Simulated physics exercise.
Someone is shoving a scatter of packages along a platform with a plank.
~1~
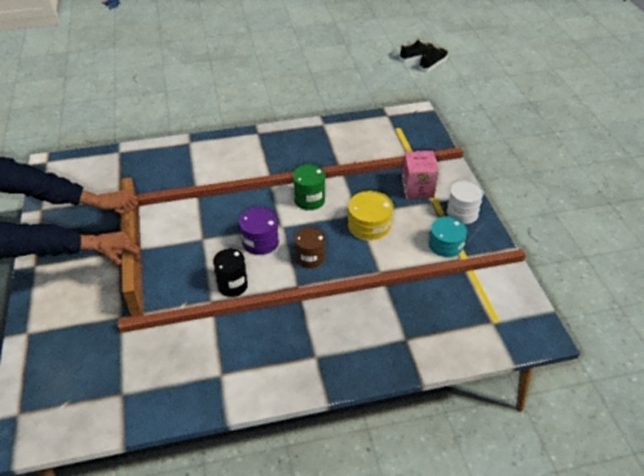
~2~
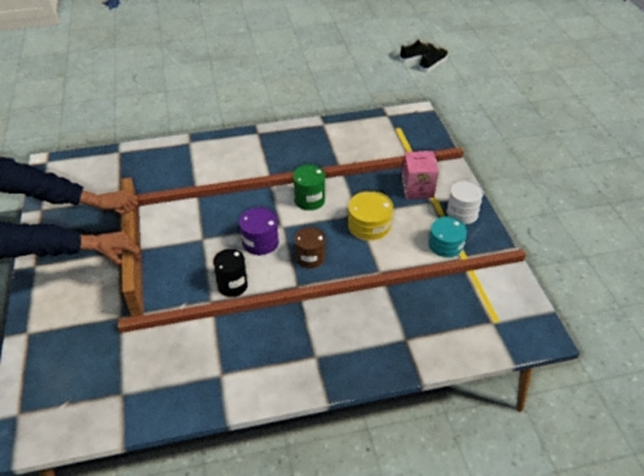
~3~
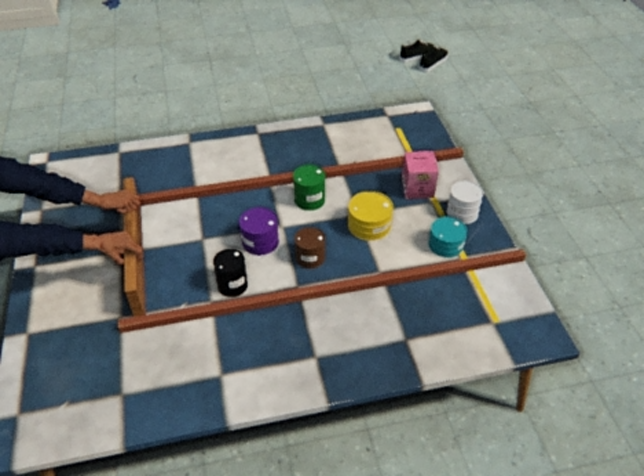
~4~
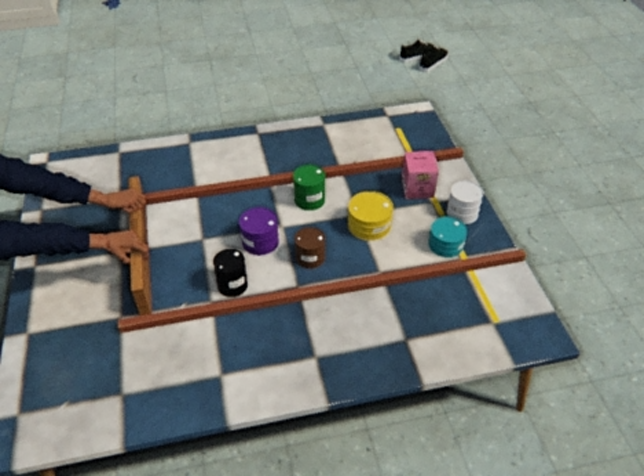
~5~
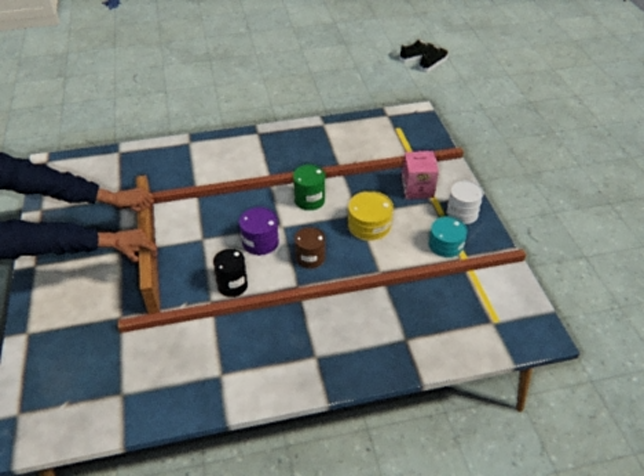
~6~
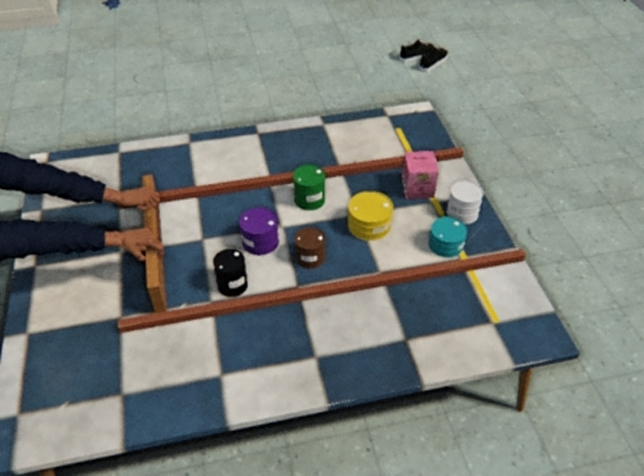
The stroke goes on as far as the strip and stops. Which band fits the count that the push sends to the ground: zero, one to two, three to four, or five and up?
The band is one to two.
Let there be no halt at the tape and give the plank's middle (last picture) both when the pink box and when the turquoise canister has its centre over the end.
The middle is at (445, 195) when it's the pink box, and at (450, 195) when it's the turquoise canister.
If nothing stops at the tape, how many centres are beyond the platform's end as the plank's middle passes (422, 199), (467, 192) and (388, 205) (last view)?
Respectively 1, 4 and 0.
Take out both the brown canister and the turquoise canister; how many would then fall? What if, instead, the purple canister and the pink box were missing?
I'd say 2 the first time and 1 the second time.
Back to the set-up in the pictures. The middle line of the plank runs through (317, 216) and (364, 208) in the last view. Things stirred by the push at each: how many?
First position 5; second position 5.
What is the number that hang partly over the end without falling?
That'd be 2.
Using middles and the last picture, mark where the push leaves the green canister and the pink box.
You'll find the first one at (441, 168) and the second at (471, 168).
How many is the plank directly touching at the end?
I count 4 of them.
Early on, none off yet; white canister at rest near (465, 202); turquoise canister at rest near (448, 237); pink box at rest near (420, 175).
Finally, the number that fall off is one or two; lost, yellow canister and white canister.
